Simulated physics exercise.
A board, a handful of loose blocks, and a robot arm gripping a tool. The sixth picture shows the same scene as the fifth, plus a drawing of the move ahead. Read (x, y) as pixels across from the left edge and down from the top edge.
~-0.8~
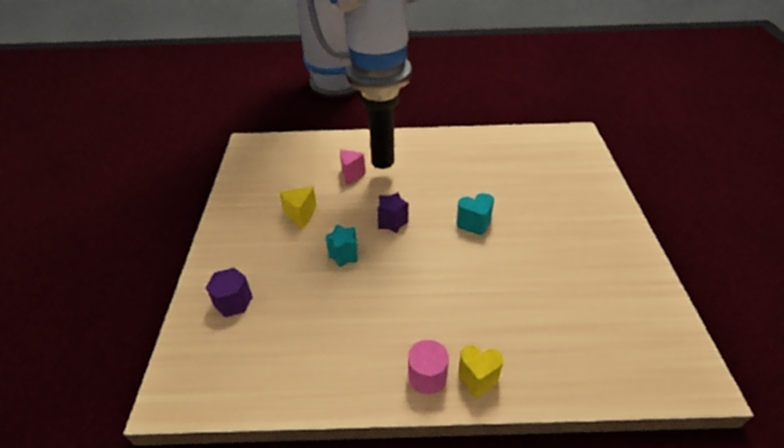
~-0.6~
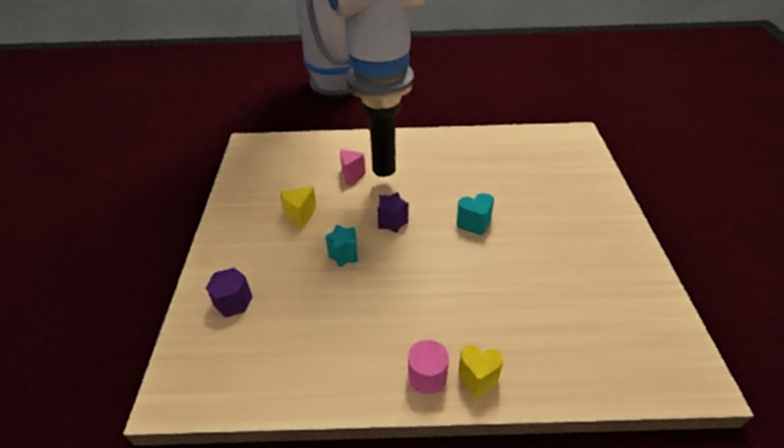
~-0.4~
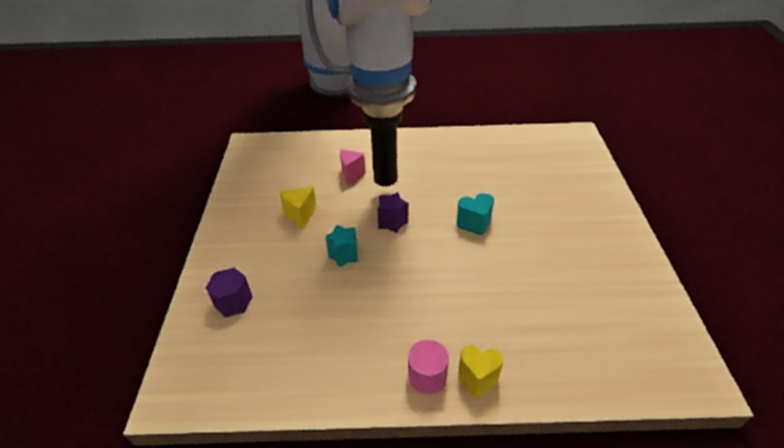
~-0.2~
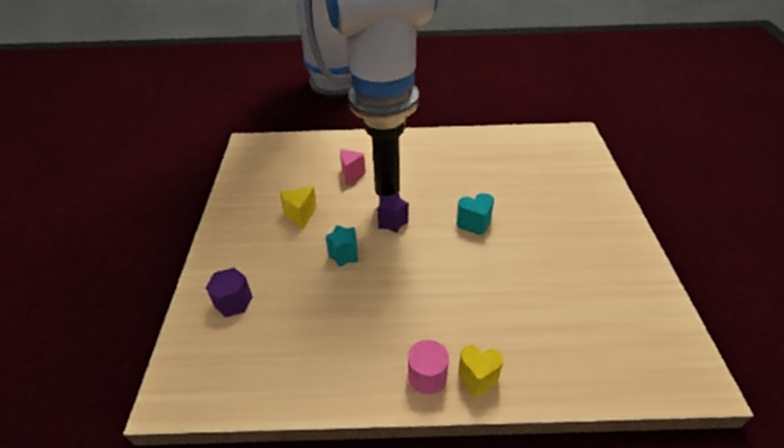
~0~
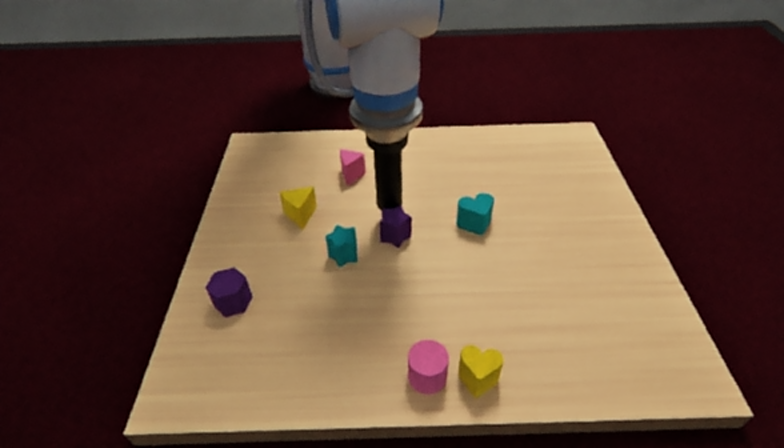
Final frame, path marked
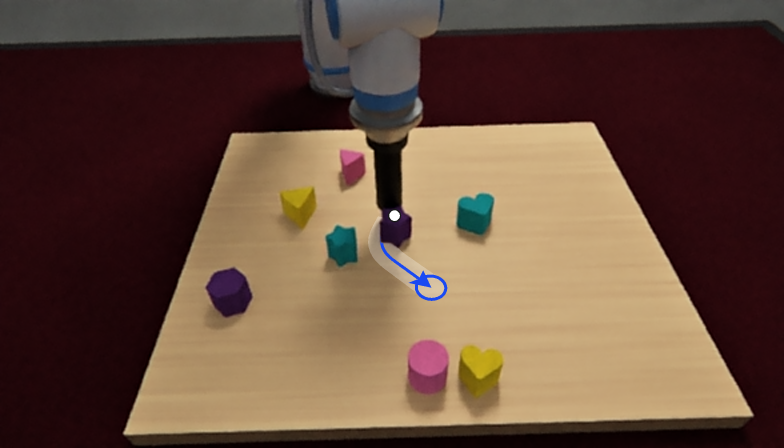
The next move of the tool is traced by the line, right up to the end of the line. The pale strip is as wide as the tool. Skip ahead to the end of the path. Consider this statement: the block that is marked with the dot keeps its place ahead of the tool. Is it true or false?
The statement is true.
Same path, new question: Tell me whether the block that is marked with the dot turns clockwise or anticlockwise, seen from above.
The answer is counter-clockwise.
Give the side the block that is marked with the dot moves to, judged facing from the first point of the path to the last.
It shifts to the left.
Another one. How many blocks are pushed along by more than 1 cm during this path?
One block shifts.
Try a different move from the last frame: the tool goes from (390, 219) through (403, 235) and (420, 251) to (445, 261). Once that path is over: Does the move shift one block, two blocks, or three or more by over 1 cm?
Answer: 1.
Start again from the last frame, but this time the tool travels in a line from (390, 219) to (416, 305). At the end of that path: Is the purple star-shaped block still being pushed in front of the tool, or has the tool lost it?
Answer: Still ahead.
The drawn path runs from (390, 219) over (382, 244) and (402, 267) to (431, 287); the dot is on the purple star-shaped block.
On the path given first. One third of the way, tool at (381, 229); purple star-shaped block at (398, 238), turned 30° anticlockwise.
Two thirds of the way, tool at (402, 251); purple star-shaped block at (421, 261), turned 30° anticlockwise.
At the end, tool at (432, 272); turquoise star-shaped block not moved; purple star-shaped block at (453, 284), turned 30° anticlockwise.
